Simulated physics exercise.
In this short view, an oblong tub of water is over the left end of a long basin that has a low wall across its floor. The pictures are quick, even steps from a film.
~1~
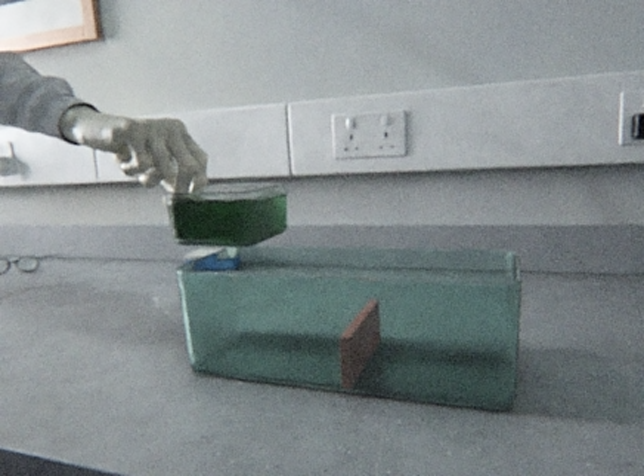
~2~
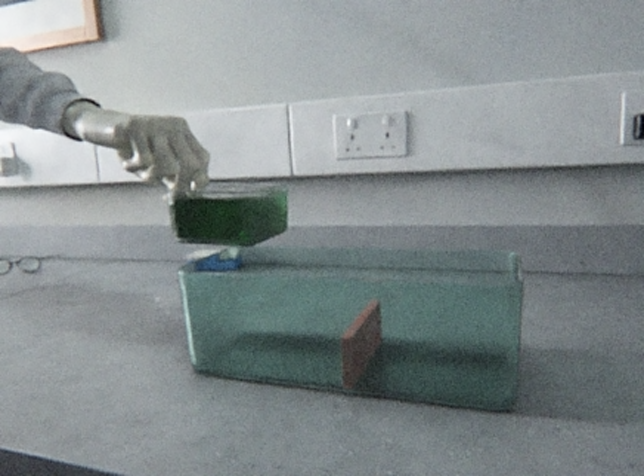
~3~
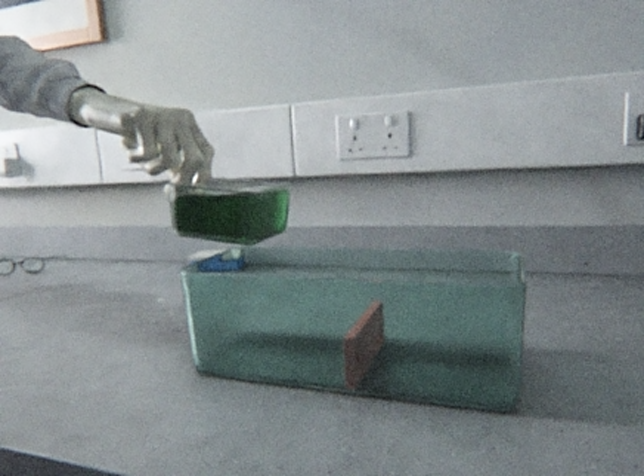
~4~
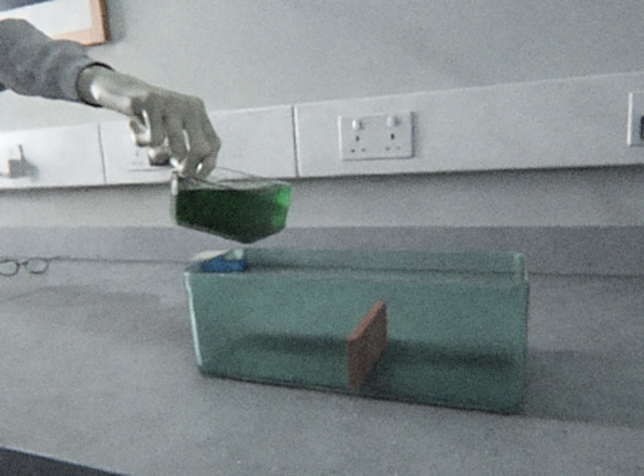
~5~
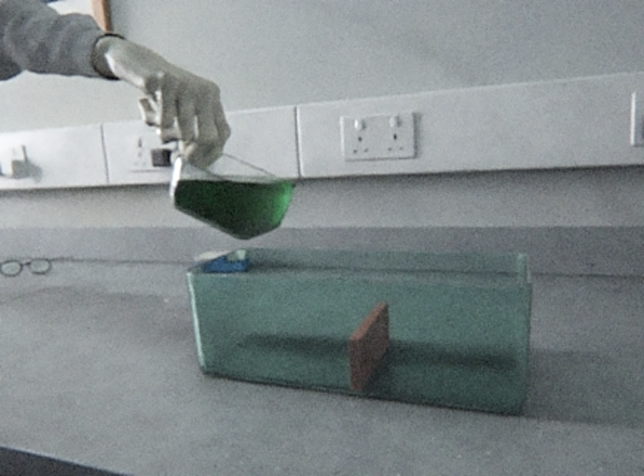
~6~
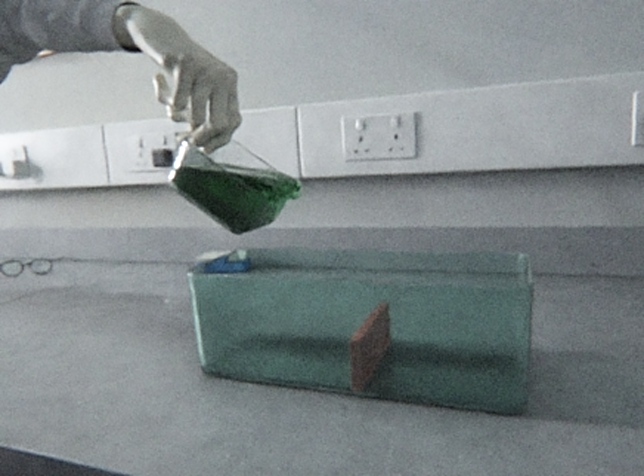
A hand held a small clear tub of green liquid above the left end of a long glass basin with a low reddish wall inside, then tilted it rightward until liquid reached the edge.
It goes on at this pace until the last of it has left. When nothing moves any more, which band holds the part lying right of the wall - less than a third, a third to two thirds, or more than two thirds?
It falls in the band a third to two thirds.
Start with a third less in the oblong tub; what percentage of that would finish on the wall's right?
Result: Around 35 per cent.
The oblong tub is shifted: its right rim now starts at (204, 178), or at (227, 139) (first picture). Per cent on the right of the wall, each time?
Try one: 5 %; try two: 5 %.
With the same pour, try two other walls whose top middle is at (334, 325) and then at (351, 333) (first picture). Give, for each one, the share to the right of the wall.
It works out to around 80 per cent for the first and around 70 per cent for the second.
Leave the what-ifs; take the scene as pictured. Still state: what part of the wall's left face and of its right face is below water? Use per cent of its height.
On the left roughly 20, on the right roughly 30.
A moment on, the oblong tub is tipped right over and 21 per cent is still to pour, 26 is left of the wall and 0 right of it.
Next, the oblong tub is tipped right over and 1 per cent is still to pour, 34 is left of the wall and 60 right of it.
Then the oblong tub is tipped right over and 0 per cent is still to pour, 40 is left of the wall and 56 right of it.
Later the oblong tub is tipped right over and 0 per cent is still to pour, 42 is left of the wall and 56 right of it.
In the end 42 per cent lies left of the wall, 56 right of it and 2 outside.
